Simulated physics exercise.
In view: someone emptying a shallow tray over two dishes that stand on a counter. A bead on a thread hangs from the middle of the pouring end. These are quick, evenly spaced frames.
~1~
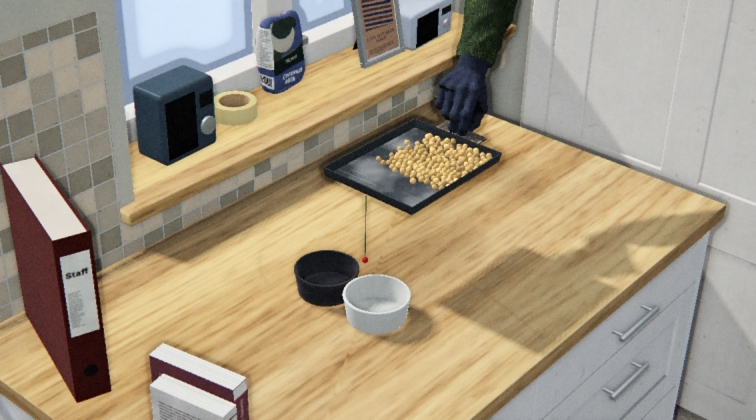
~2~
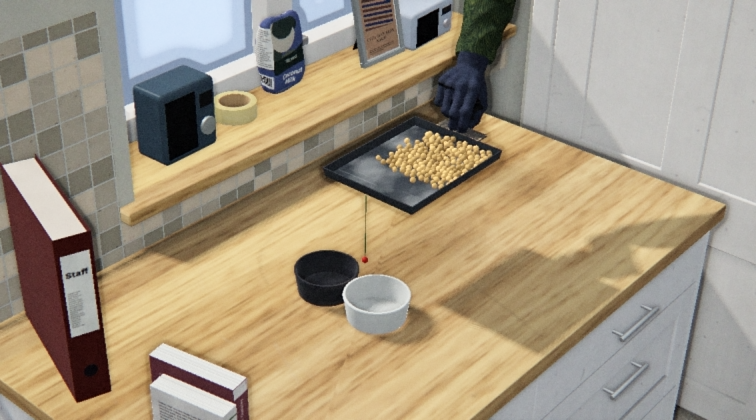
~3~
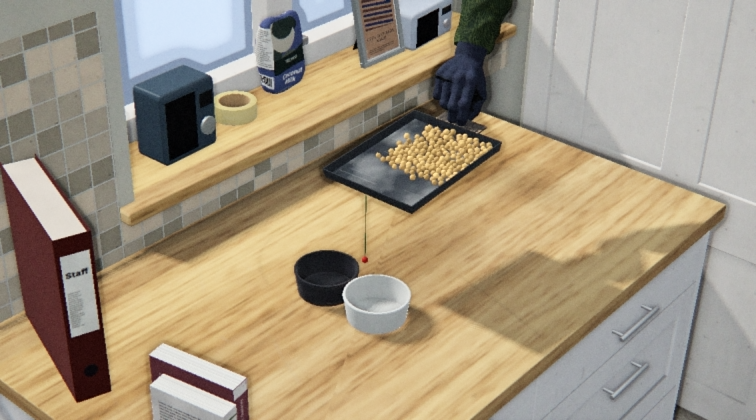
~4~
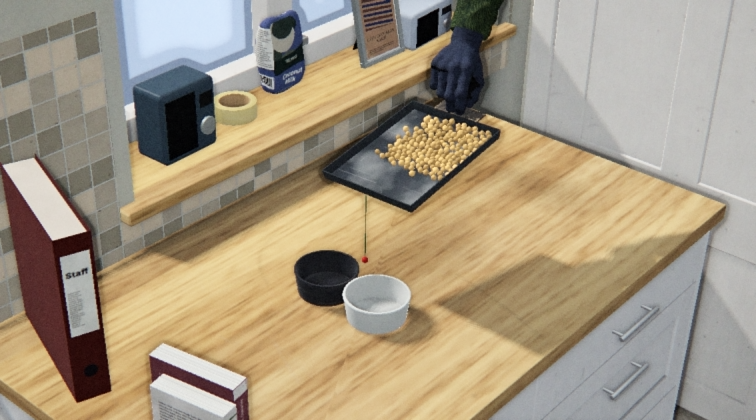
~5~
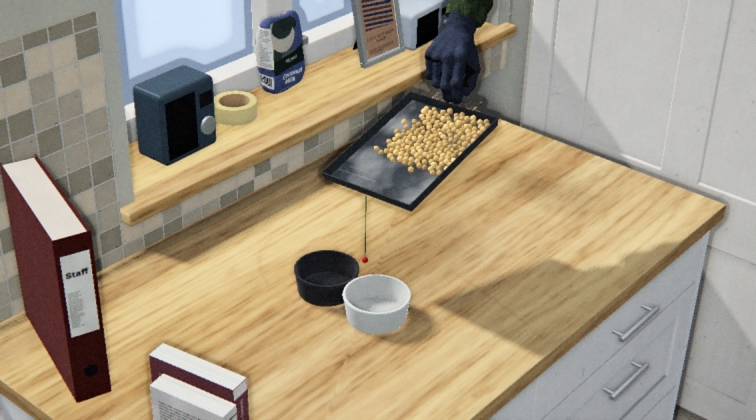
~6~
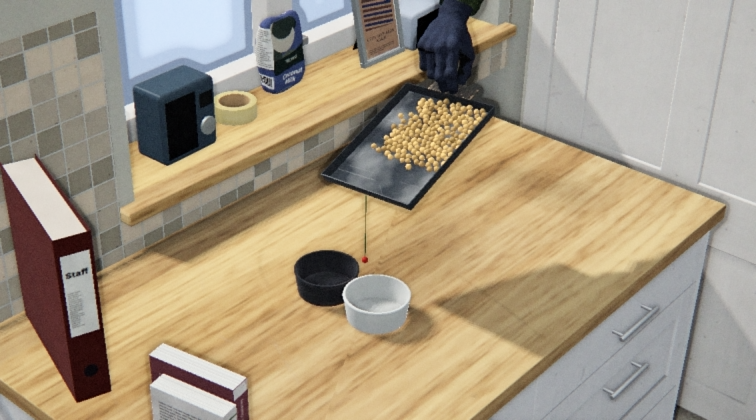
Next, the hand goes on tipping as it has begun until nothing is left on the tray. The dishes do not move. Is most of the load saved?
They take over half between them.
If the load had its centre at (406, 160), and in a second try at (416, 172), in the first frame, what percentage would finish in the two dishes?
Near 80 % and 60 %.
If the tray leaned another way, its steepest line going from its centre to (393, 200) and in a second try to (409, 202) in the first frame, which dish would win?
The first try: The right dish. The second: The right one.
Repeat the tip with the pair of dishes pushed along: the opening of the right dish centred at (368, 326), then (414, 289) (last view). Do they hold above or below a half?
In turn: Not half; less than half.
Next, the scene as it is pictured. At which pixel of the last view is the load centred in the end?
Roughly at (323, 287).
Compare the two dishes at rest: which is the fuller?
More ends in the dish on the left.
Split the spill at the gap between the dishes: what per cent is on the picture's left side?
About 90 per cent.
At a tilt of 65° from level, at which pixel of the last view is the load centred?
Close to (357, 176).
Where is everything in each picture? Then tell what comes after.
Corners of the pouring end (326, 167) and (412, 206), level; middle of the load (435, 161), dried chickpeas; left dish (305, 290); right dish (355, 317); bead on its thread (365, 260), in the first picture.
Corners of the pouring end (326, 167) and (412, 206), level; middle of the load (435, 160), in the second picture.
Corners of the pouring end (325, 168) and (411, 205), tipped barely, lowest at the left corner; middle of the load (434, 155), in the third picture.
Corners of the pouring end (324, 170) and (410, 204), tipped a little, lowest at the left corner; middle of the load (434, 147), in the fourth picture.
Corners of the pouring end (324, 172) and (409, 203), tipped clearly, lowest at the left corner; middle of the load (432, 140), in the fifth picture.
Corners of the pouring end (323, 173) and (408, 203), tipped clearly, lowest at the left corner; middle of the load (429, 134); left dish (305, 290); right dish (355, 317), in the sixth picture.
Just after the last frame, tray tipped steeply; the larger part on the tray; about a tenth in the air.
A moment on, tray tipped past a quarter turn; roughly two thirds on the tray; just a few in the right dish; roughly a quarter in the left dish; about a tenth outside both; just a few in the air.
Further on, tray tipped past a quarter turn; about a tenth in the right dish; roughly two thirds in the left dish; roughly a quarter outside both.
When it is over, tray tipped past a quarter turn; about a tenth in the right dish; roughly two thirds in the left dish; roughly a quarter outside both.
